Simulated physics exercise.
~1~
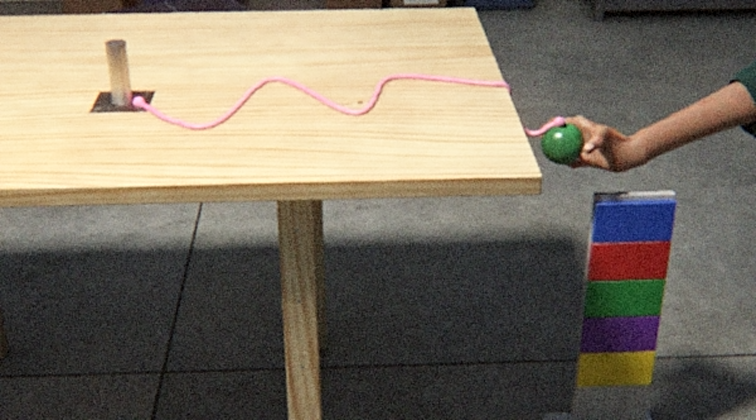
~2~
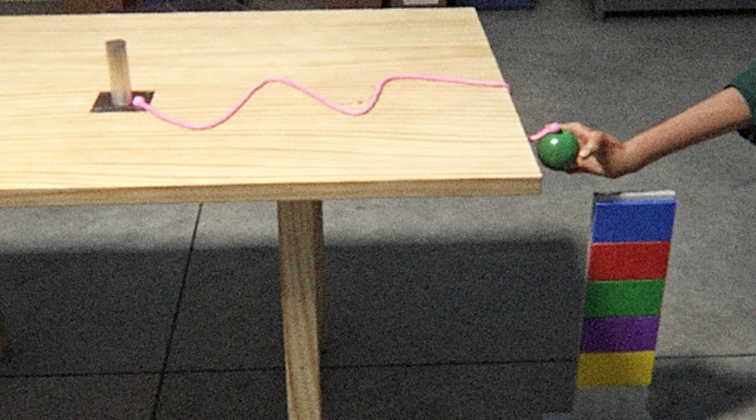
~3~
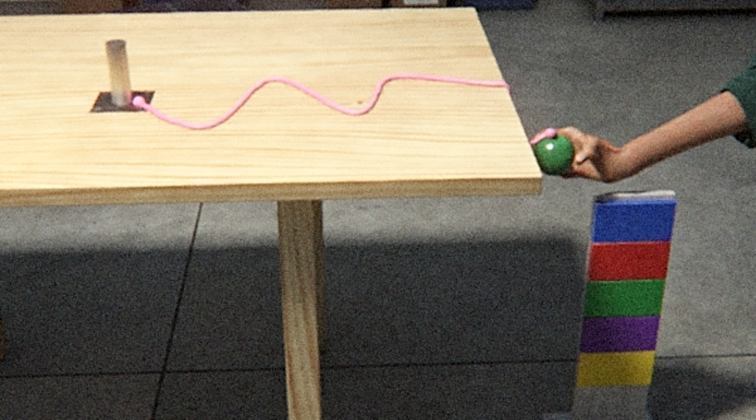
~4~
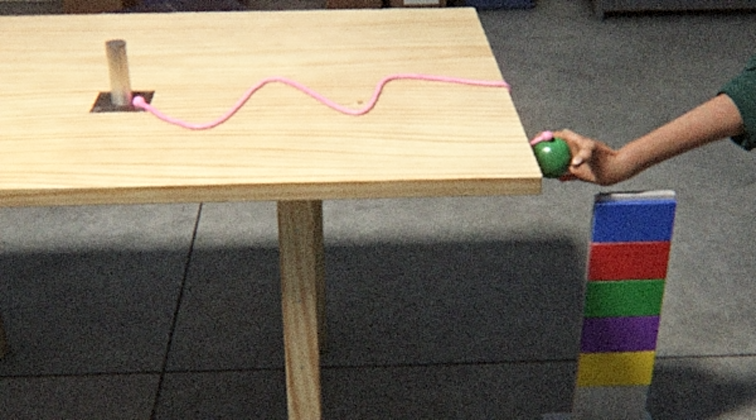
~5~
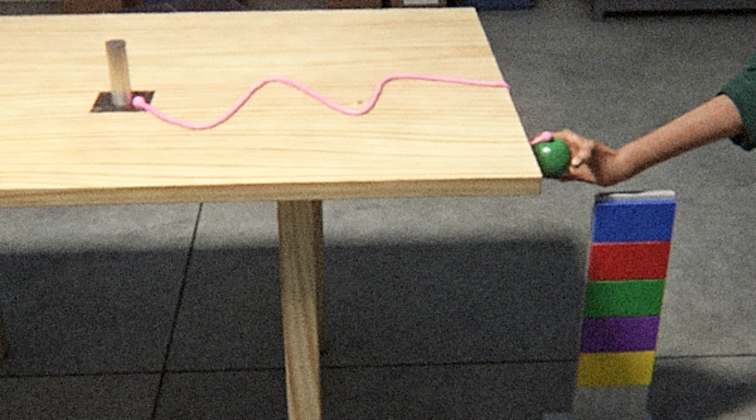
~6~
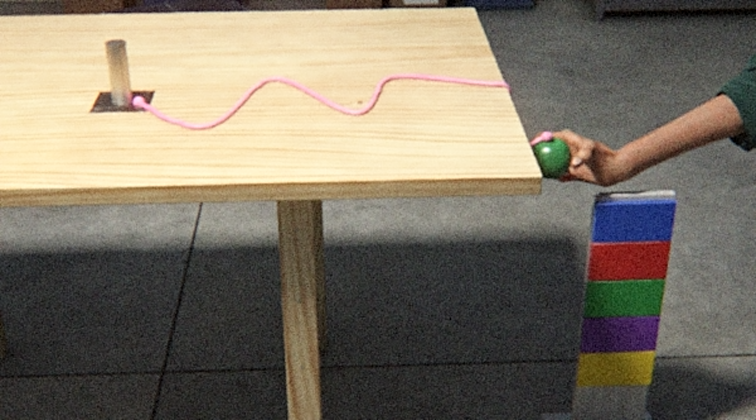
A hand holding a green apple on a slack pink lead, shifting slightly left and down beside a table and striped board.
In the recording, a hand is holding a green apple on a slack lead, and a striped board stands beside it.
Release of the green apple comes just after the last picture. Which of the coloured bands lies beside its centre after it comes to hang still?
The yellow band lies beside it.
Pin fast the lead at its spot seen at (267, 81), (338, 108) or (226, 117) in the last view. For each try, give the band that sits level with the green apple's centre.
Lab note: Try 1 green; try 2 red; try 3 purple.
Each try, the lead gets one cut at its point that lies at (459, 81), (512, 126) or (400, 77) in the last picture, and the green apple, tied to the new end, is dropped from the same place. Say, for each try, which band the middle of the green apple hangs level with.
Red; purple; blue.
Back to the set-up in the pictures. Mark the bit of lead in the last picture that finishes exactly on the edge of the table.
Close to (357, 114).
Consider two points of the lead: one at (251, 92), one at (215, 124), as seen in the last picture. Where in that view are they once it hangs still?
Point one: (342, 96); point two: (255, 98).
Early on, apple near (519, 364); level with yellow.
Midway, apple near (475, 376); level with yellow.
Finally, apple near (491, 376); level with yellow. At yellow.
